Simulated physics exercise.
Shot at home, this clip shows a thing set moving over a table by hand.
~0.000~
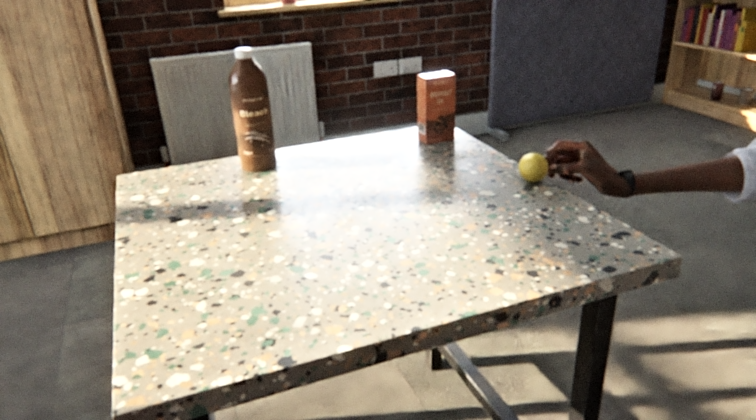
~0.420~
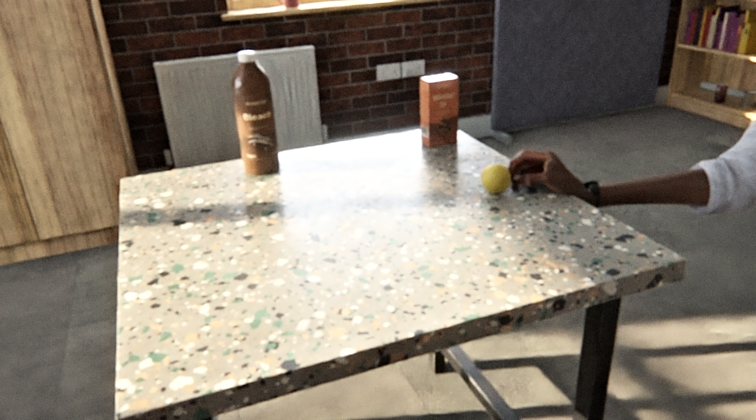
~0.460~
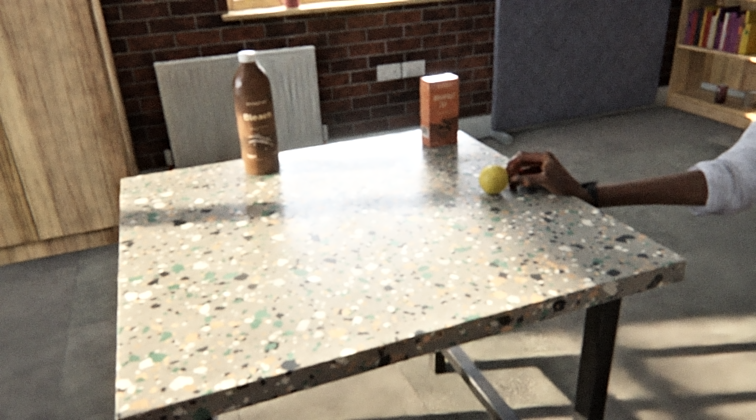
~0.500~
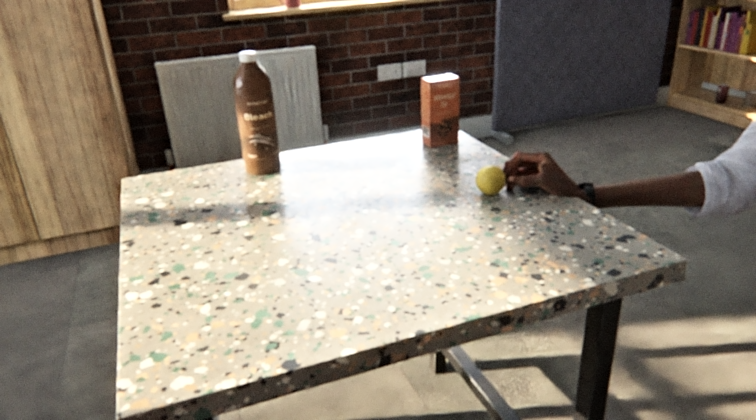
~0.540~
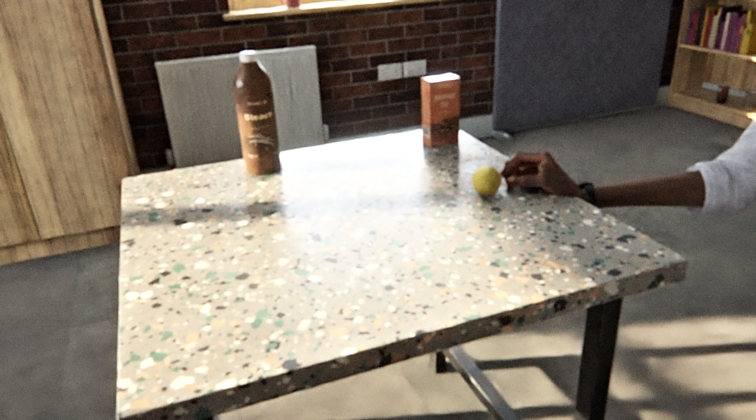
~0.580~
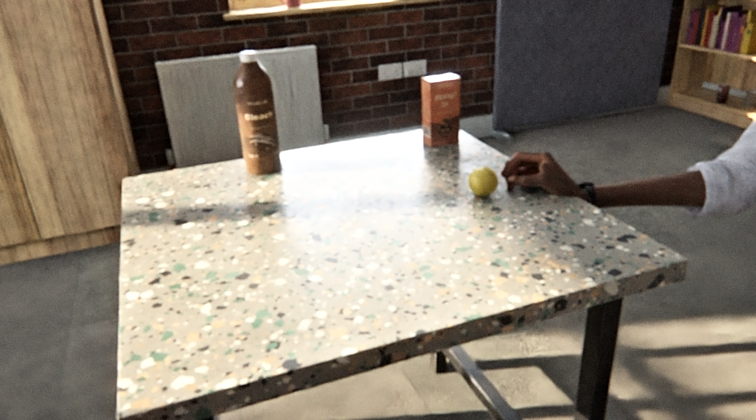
In a home room with a brick wall, a wooden door and a bookshelf, a speckled stone-patterned table is seen from slightly above. A brown bottle stands at the back left, an orange-brown box at the back right, and a yellow lemon by a hand at the right edge. The hand moves left with the lemon, then the lemon creeps slightly farther left from the fingers, while the view shifts only slightly early on.
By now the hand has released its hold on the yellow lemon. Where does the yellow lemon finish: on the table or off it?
On the table.
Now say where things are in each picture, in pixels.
The first frame shows under the hand; yellow lemon (533, 167).
The second frame shows under the hand; yellow lemon (496, 178).
The third frame shows under the hand; yellow lemon (493, 179).
The fourth frame shows yellow lemon (490, 180).
The fifth frame shows yellow lemon (487, 181).
The sixth frame shows yellow lemon (483, 182) displaced a little.
Around 0.68 s, yellow lemon displaced about its own width near (474, 183).
Around 0.88 s, yellow lemon displaced about its own width near (458, 186).
Around 0.98 s, yellow lemon displaced about its own width near (452, 188).
Around 1.28 s, yellow lemon displaced well along near (440, 190).
Finally (1.8 s), moved from the start, yellow lemon. Final places as the last picture's camera would see them, yellow lemon near (437, 191).
